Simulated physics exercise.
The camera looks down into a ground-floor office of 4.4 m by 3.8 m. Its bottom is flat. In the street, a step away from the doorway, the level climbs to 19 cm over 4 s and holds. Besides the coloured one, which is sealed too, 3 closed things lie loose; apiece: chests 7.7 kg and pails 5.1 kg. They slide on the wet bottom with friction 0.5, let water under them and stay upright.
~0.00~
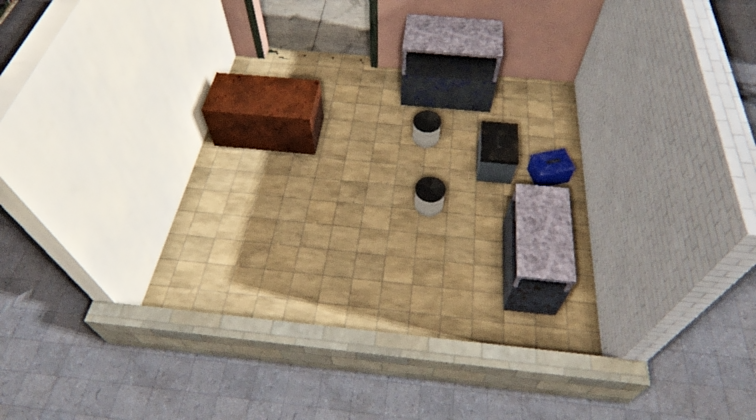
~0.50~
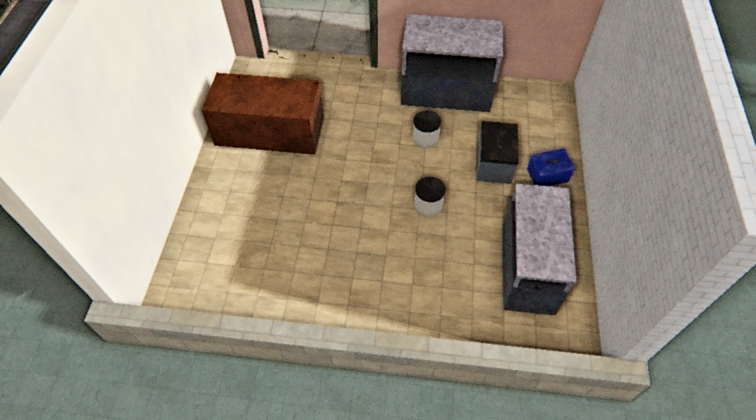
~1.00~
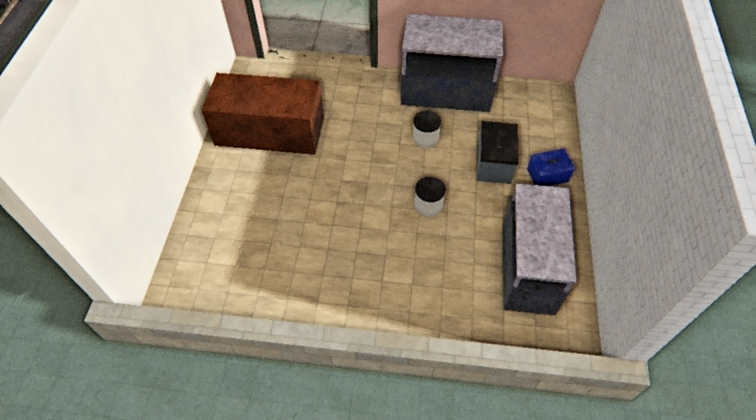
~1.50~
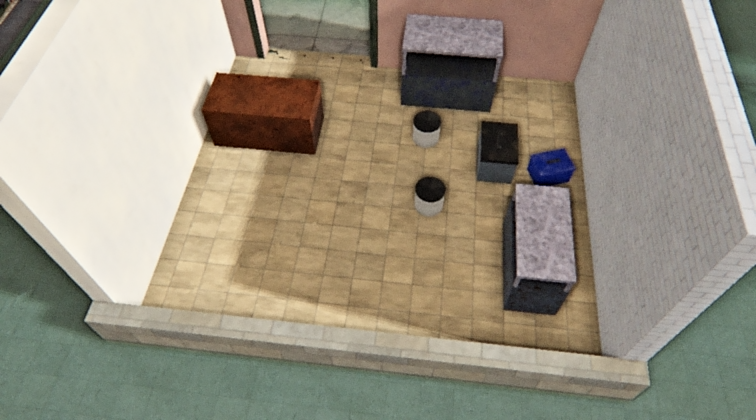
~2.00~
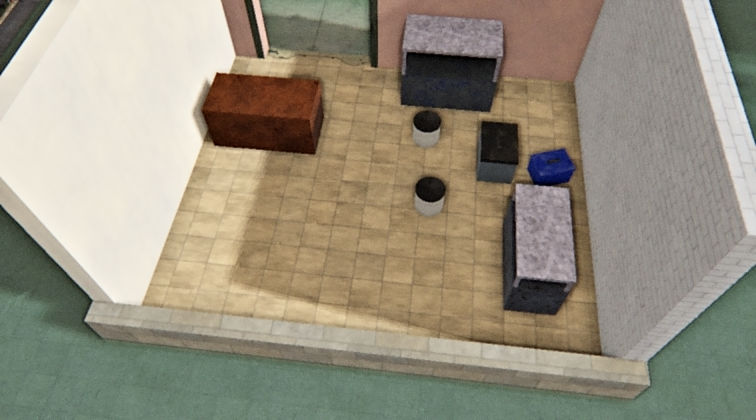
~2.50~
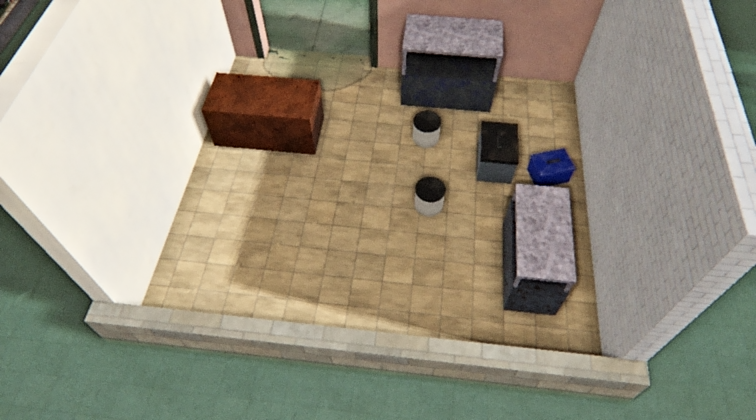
Greenish water spreading over the grey street around a ground-floor office and just reaching inside the doorway, the blue tote and furniture unmoved.
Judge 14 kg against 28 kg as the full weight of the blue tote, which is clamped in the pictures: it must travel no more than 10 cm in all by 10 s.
Verdict: The smaller load will do.
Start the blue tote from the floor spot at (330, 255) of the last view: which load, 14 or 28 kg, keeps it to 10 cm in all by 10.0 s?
The smaller is enough.
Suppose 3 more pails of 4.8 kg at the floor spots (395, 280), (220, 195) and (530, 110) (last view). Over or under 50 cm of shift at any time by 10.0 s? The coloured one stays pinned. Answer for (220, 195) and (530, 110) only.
In turn: Less, under.
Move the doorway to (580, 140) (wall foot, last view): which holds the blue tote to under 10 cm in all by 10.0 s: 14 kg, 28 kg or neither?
Then only the higher weight holds it.
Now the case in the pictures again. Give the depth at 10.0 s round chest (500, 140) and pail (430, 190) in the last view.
About 6 and 11 cm.
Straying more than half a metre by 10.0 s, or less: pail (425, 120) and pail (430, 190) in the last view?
In that order: More, past it.
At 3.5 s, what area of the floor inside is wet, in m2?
Some 1.5 m2.
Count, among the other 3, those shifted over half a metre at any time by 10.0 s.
I count 2.
After 3.5 s the blue tote would be 0 cm from its start with 14 kg and 0 cm from its start with 28 kg; 0 cm of water round it then.
After 4.5 s the blue tote would be 0 cm from its start with 14 kg and 0 cm from its start with 28 kg; 0 cm of water round it then.
After 7.0 s the blue tote would be 0 cm from its start with 14 kg and 0 cm from its start with 28 kg; 2 cm of water round it then.
After 10.0 s the blue tote would be 0 cm from its start with 14 kg and 0 cm from its start with 28 kg; 6 cm of water round it then.
